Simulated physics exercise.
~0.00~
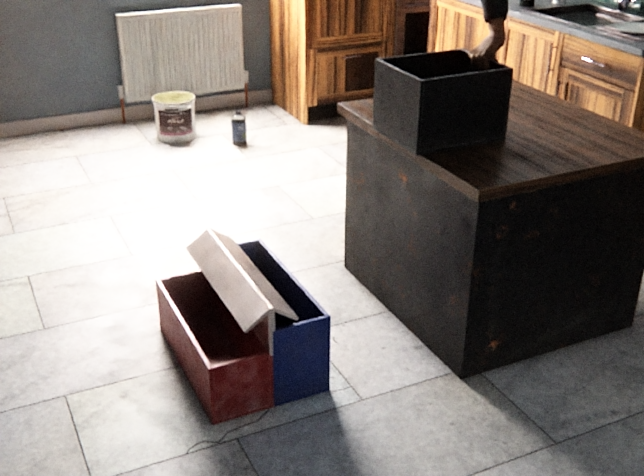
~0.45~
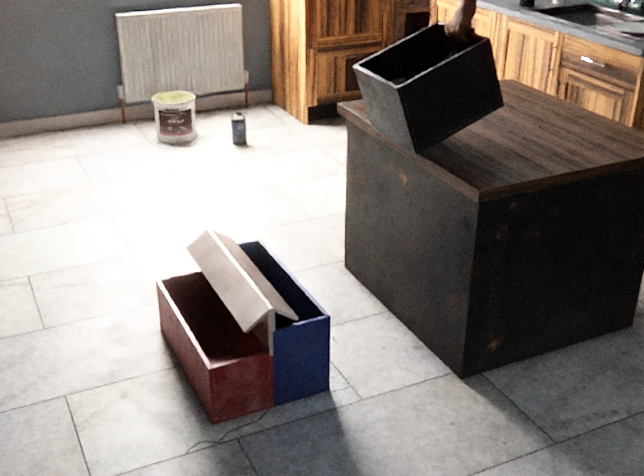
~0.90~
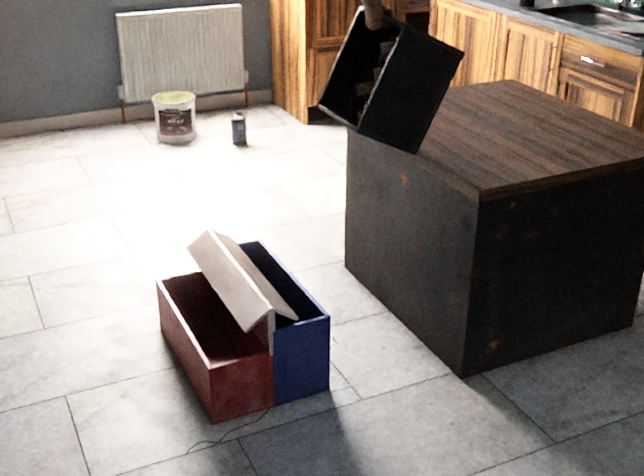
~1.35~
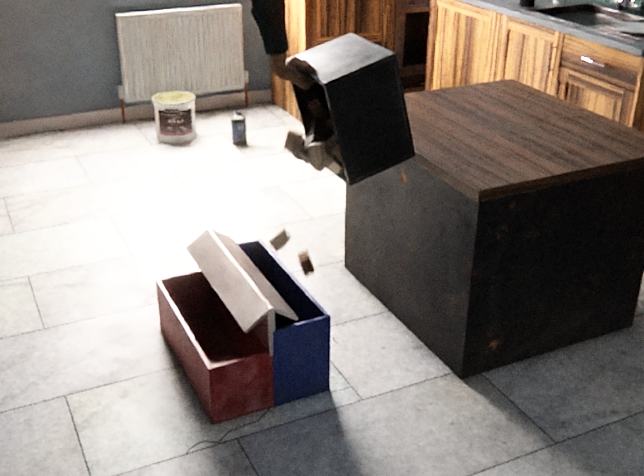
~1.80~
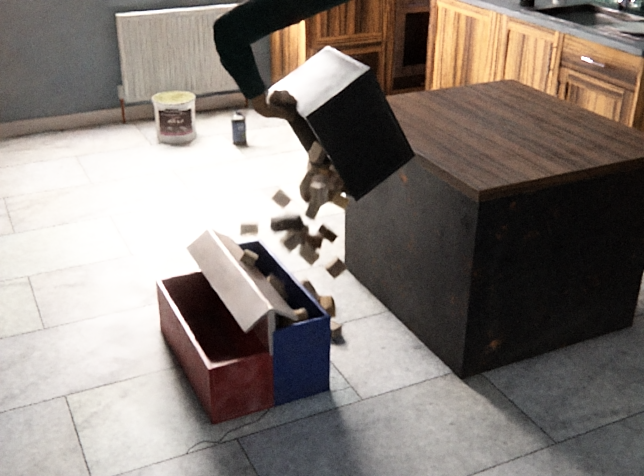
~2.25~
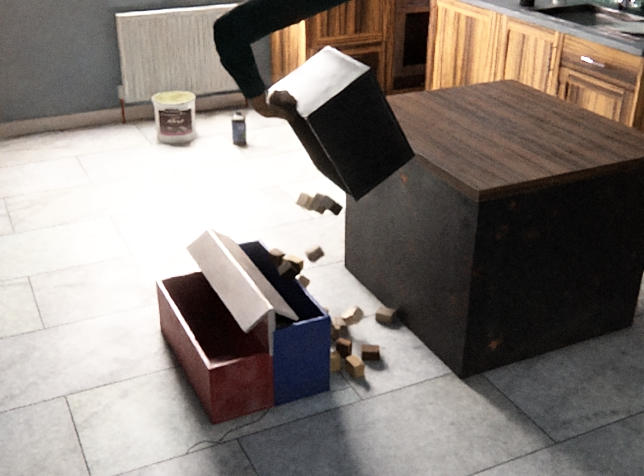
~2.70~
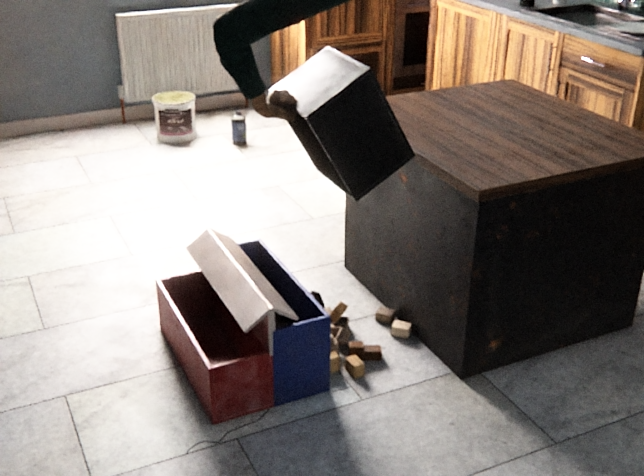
In the video, an arm tips a black box at the edge of a dark bench, spilling wooden blocks toward a blue trough beside a red one; many drop into the blue trough, while others land on the floor between it and the bench.
